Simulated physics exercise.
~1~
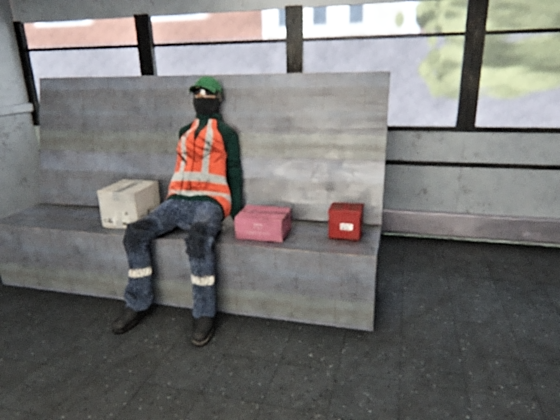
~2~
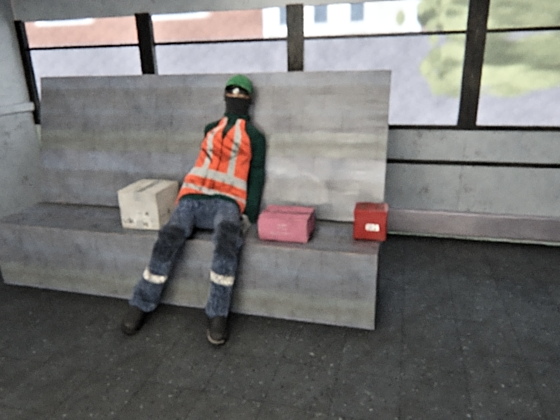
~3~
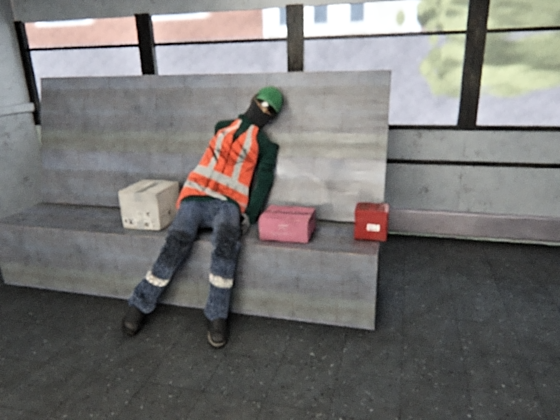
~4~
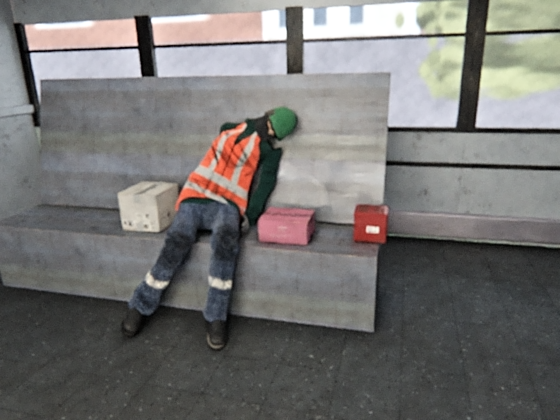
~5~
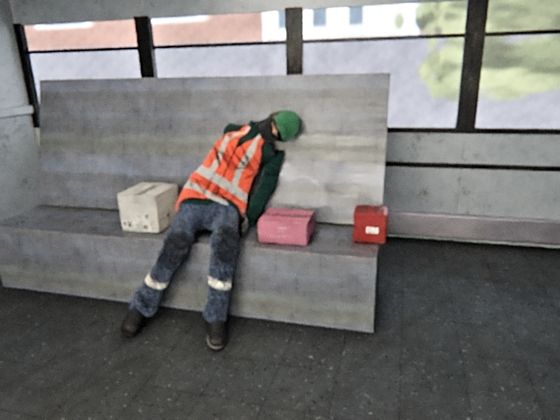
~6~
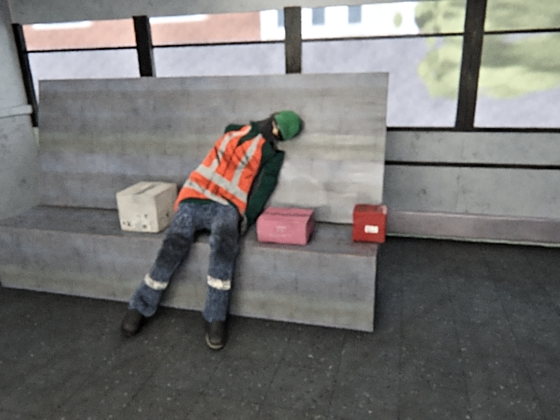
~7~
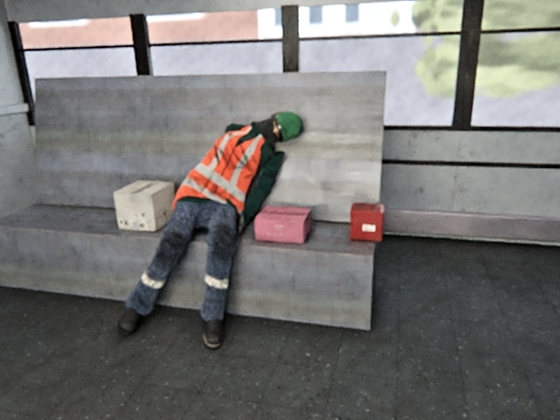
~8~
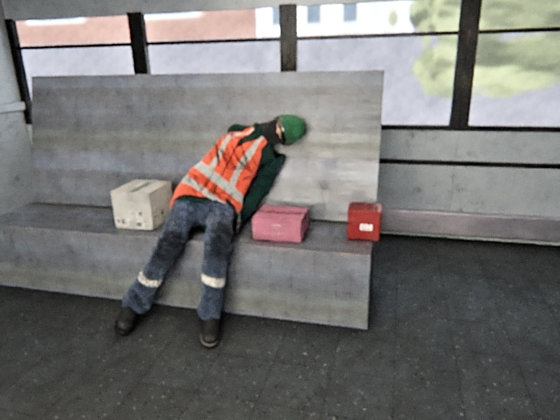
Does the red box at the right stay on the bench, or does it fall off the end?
The red box stays on the bench, resting upright near its right end.
